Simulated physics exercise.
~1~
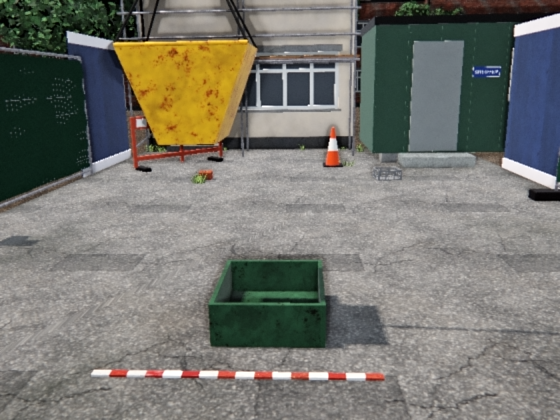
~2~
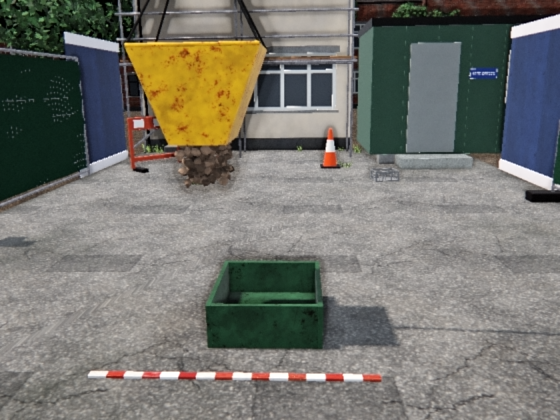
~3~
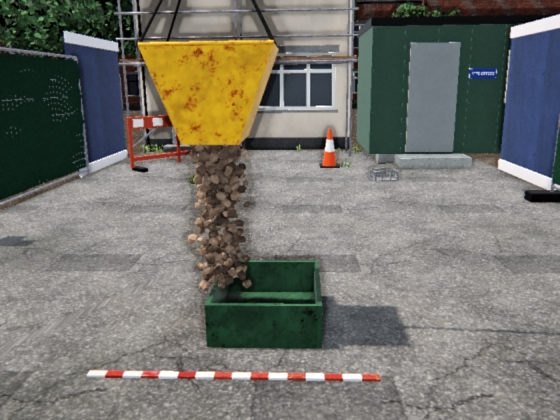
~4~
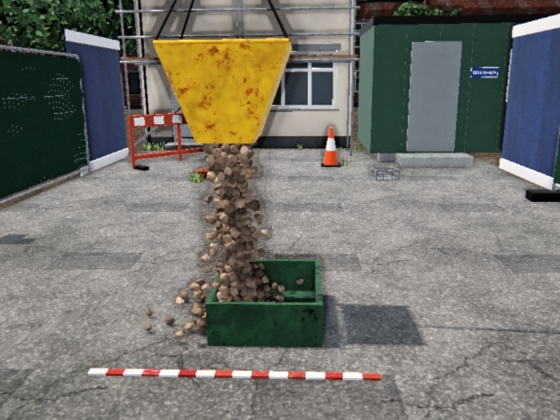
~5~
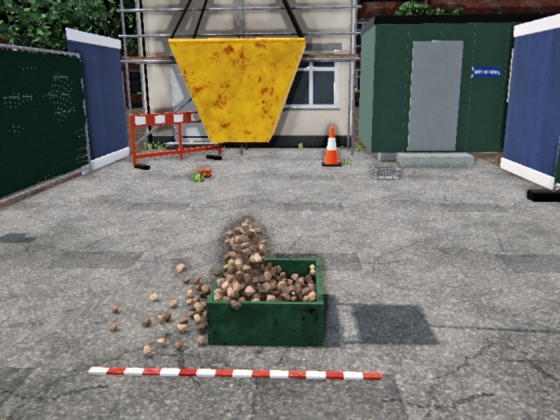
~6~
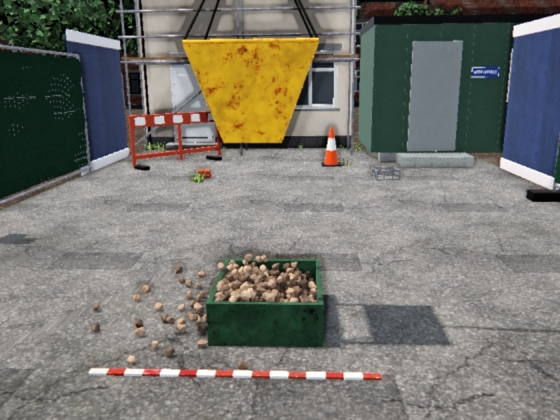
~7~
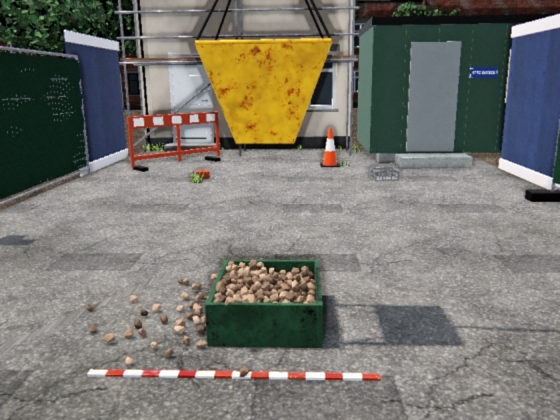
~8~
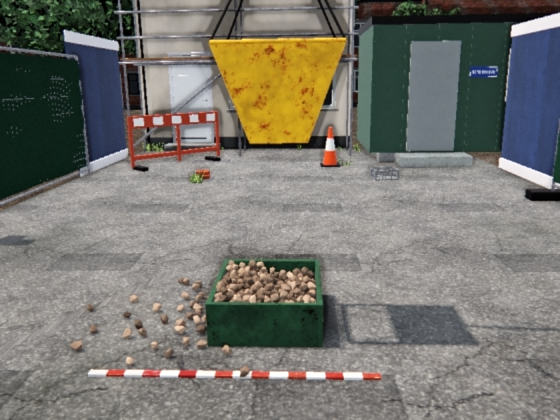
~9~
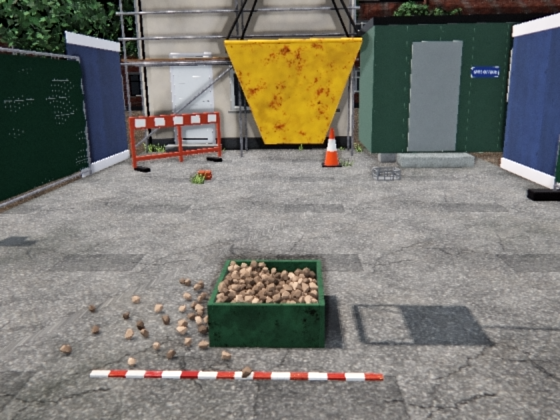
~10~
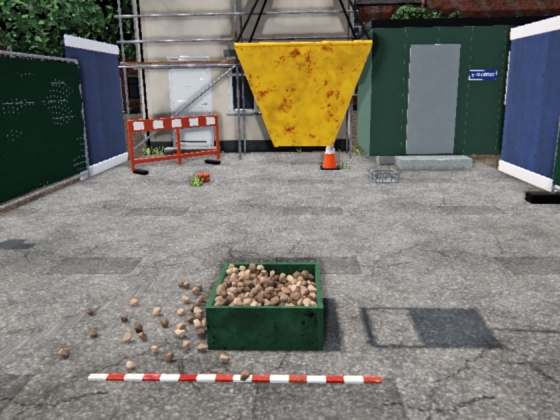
In a paved yard with fences and a green shed, a yellow hopper moving steadily right poured brown stones into a green bin, spilling some on the ground to its left, then carried on rightward empty, leaving most of the load heaped in the bin.
